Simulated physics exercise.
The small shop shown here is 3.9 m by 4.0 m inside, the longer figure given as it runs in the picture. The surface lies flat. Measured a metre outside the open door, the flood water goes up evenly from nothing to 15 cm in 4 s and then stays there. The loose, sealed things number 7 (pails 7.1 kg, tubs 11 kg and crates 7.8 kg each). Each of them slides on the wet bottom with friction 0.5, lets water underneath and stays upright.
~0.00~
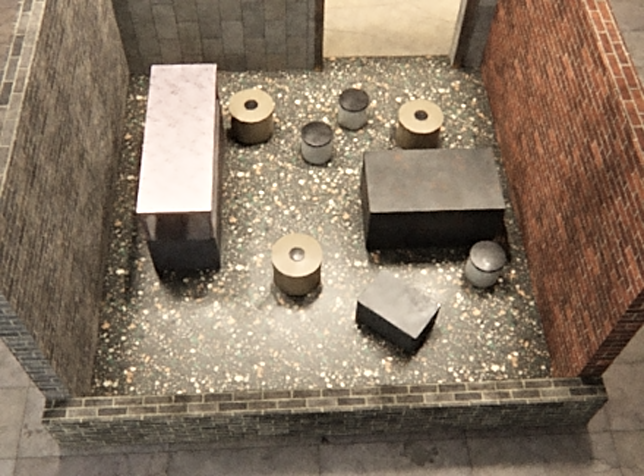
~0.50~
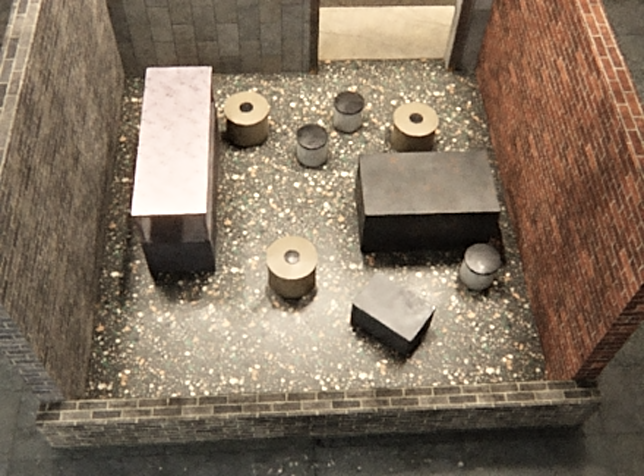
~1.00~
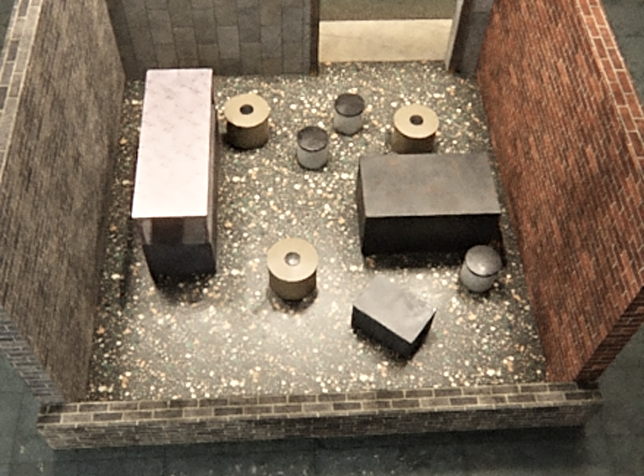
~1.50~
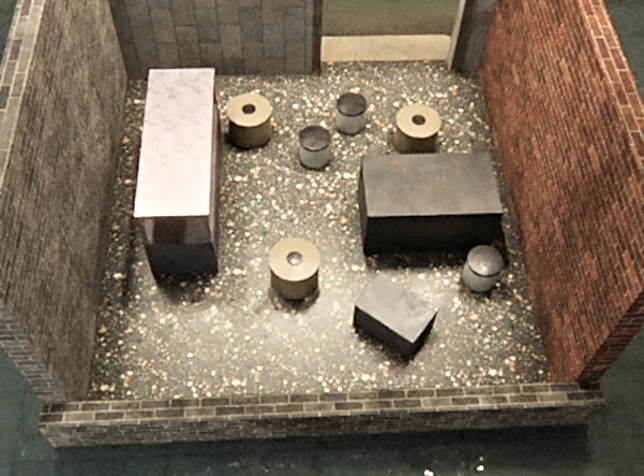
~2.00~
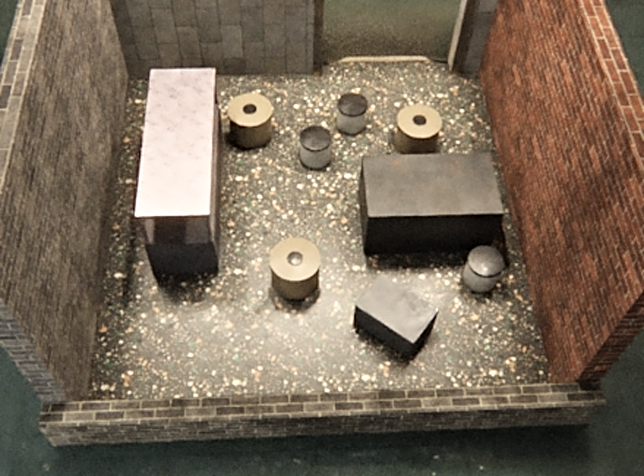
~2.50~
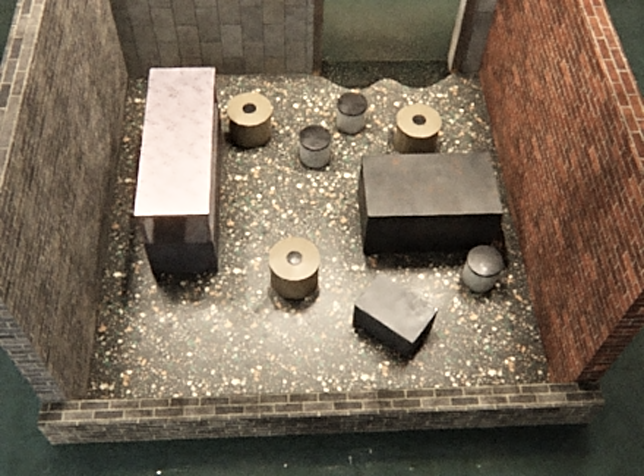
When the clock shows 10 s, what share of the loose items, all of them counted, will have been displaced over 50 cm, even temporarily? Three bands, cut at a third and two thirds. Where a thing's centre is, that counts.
Band: One third to two thirds.
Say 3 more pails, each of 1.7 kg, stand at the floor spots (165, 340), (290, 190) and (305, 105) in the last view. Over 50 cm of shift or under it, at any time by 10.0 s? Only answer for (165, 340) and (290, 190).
Inside the limit, then above the limit.
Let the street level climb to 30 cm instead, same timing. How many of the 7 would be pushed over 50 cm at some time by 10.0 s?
That would give 7.
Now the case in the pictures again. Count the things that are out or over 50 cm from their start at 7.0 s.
2.
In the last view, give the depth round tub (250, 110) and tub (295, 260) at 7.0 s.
About 3 and 2 cm.
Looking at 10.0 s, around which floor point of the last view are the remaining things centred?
Around (358, 241).
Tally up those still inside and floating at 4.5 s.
The count is 0.
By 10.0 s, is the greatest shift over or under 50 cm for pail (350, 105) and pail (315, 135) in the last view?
In that order: More, over.
After 3.5 s 0 of 7 are over 50 cm from their spots; 0 afloat.
After 4.5 s 0 of 7 are over 50 cm from their spots; 0 afloat.
After 7.0 s 2 of 7 are over 50 cm from their spots; 2 afloat.
After 10.0 s 4 of 7 are over 50 cm from their spots, and 4 have been at some point; 3 afloat.
